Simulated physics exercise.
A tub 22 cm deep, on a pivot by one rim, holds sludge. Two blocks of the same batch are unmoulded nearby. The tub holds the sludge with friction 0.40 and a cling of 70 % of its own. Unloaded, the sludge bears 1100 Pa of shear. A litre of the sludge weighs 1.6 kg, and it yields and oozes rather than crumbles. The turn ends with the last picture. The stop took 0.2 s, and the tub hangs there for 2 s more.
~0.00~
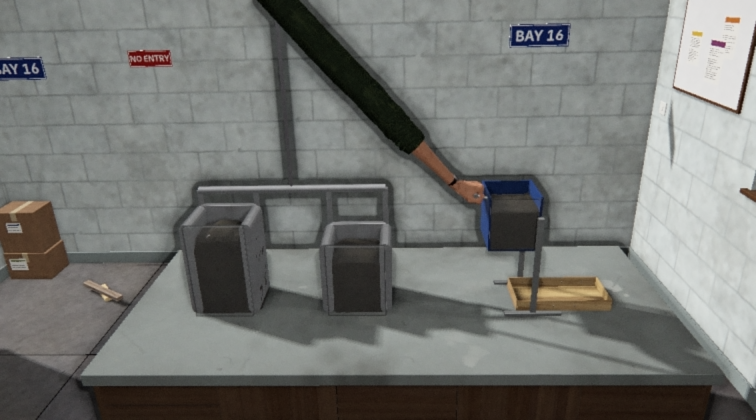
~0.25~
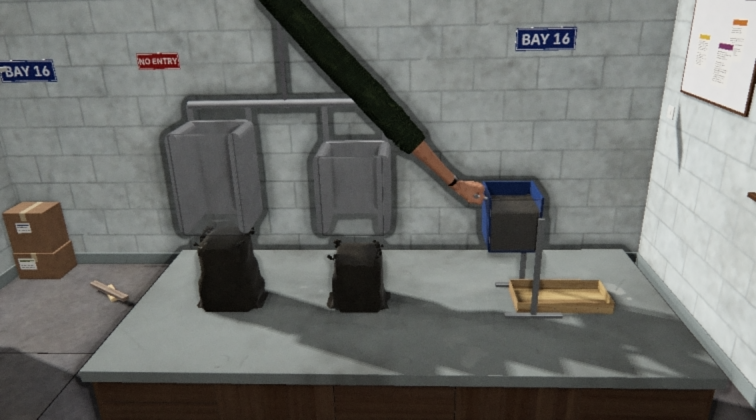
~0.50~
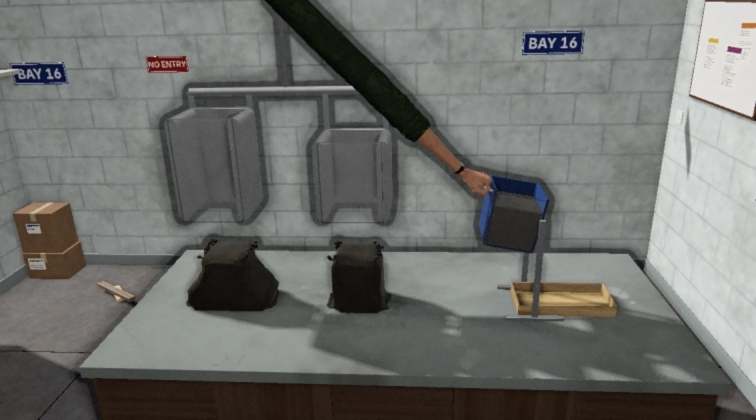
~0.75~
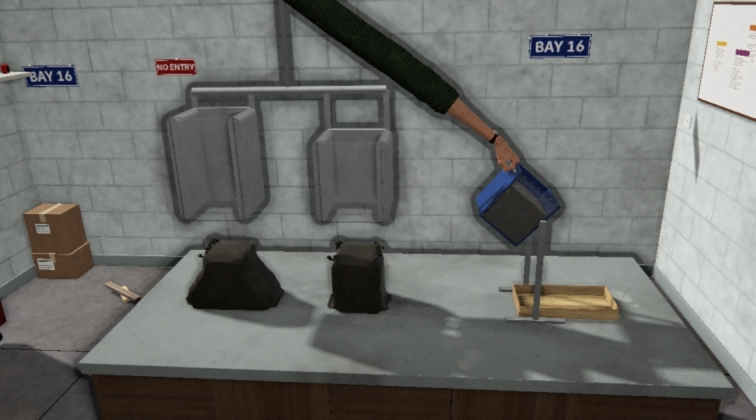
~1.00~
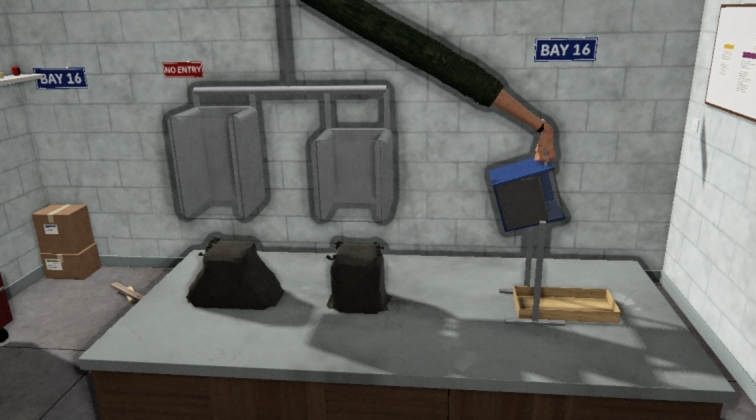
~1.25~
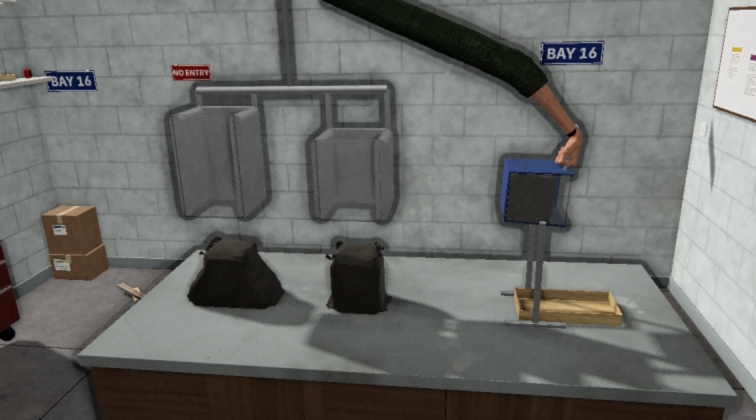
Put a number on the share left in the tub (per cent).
About 100 %.
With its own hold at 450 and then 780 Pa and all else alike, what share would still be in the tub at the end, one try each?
In that order: 55 %, 100 %.
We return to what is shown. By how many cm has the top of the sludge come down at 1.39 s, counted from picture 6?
About 0 cm.
By 1.39 s, the tub is at 93 degrees and holds 100 %.
By 1.56 s, the tub is at 93 degrees and holds 100 %.
By 1.73 s, the tub is at 93 degrees and holds 100 %.
By 1.90 s, the tub is at 93 degrees and holds 100 %.
By 3.25 s, at the end, the tub is at 93 degrees and holds 100 %.
